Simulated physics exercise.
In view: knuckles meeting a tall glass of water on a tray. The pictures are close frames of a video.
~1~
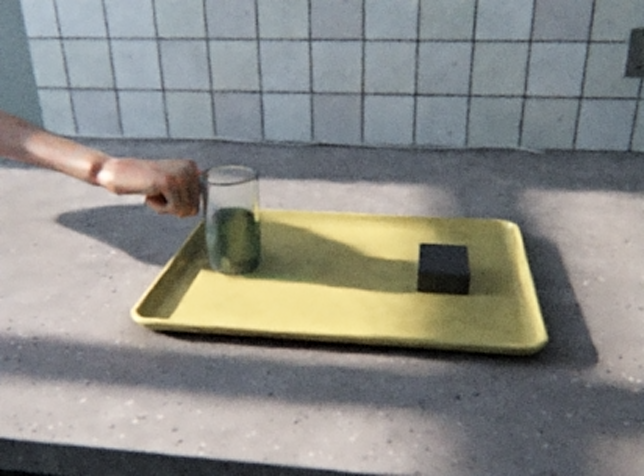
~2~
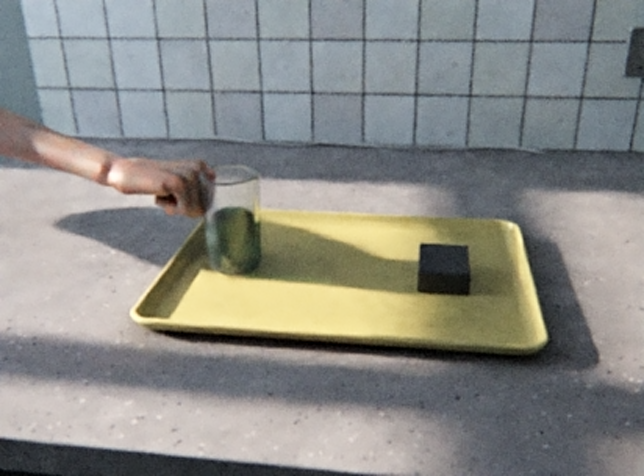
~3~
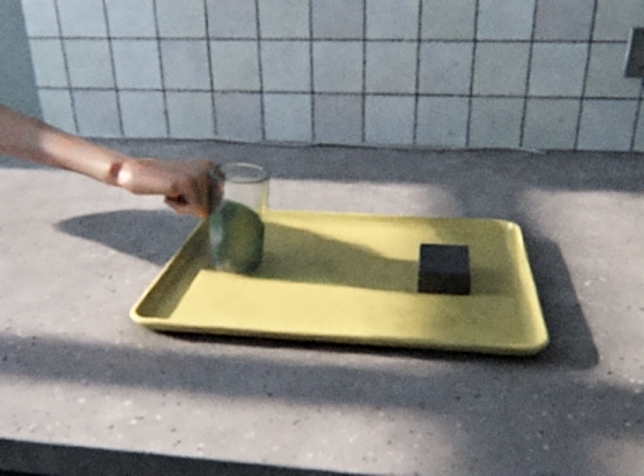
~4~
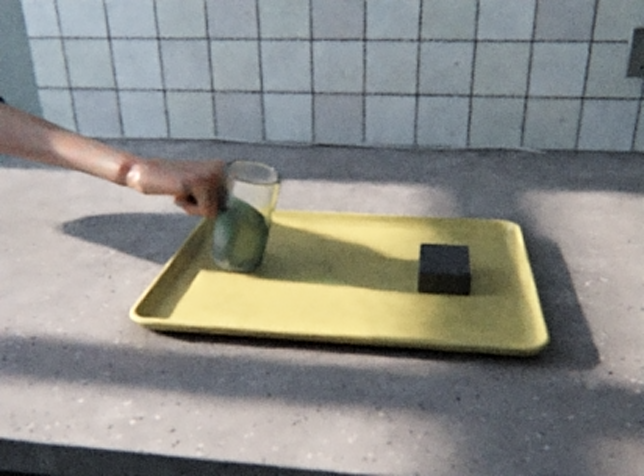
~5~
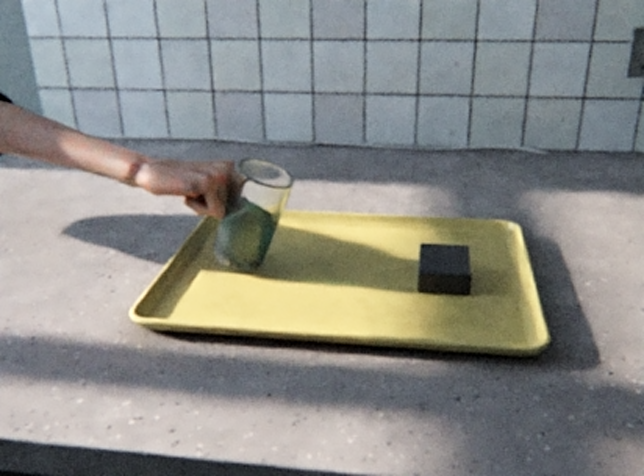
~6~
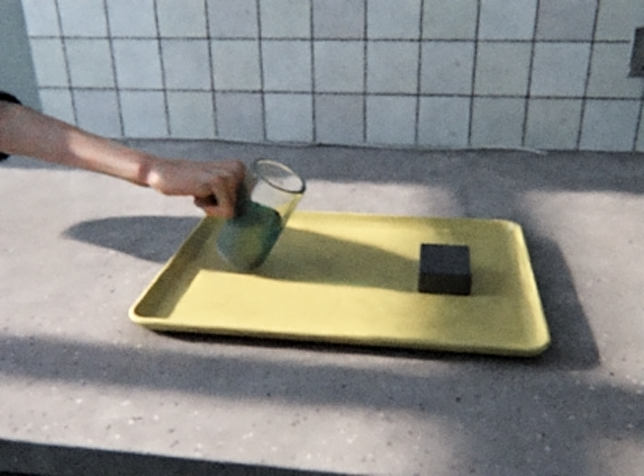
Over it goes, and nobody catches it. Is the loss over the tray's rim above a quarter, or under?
After the fall less than a quarter leaves the tray.
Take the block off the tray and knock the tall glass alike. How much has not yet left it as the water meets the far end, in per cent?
Some 45 per cent.
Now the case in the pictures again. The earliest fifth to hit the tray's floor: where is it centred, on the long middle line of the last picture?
At about (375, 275).
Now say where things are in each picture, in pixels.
In the first frame, it leans 0°; its right rim is at (256, 177); the water meets the walls at (211, 213) and (256, 215); the tray's far rim is at (529, 275); a block is fixed to the tray further along.
In the second frame, it leans 0°; its right rim is at (256, 177); the water meets the walls at (211, 213) and (256, 215).
In the third frame, it leans 7°; its right rim is at (267, 178); the water meets the walls at (216, 199) and (259, 215).
In the fourth frame, it leans 13°; its right rim is at (279, 181); the water meets the walls at (226, 190) and (268, 218).
In the fifth frame, it leans 20°; its right rim is at (291, 185); the water meets the walls at (232, 200) and (274, 218).
In the sixth frame, it leans 28°; its right rim is at (303, 190); the water meets the walls at (234, 208) and (284, 216).
A moment on, the tall glass lies on its side and 100 per cent is in the glass, 0 on the tray and 0 above or beyond its rim.
Next, the tall glass lies on its side and 68 per cent is in the glass, 14 on the tray and 19 above or beyond its rim.
Then the tall glass lies on its side and 35 per cent is in the glass, 49 on the tray and 17 above or beyond its rim.
Later the tall glass lies on its side and 20 per cent is in the glass, 76 on the tray and 5 above or beyond its rim.
Finally, 96 per cent is held by tray and glass, 4 is off the tray.
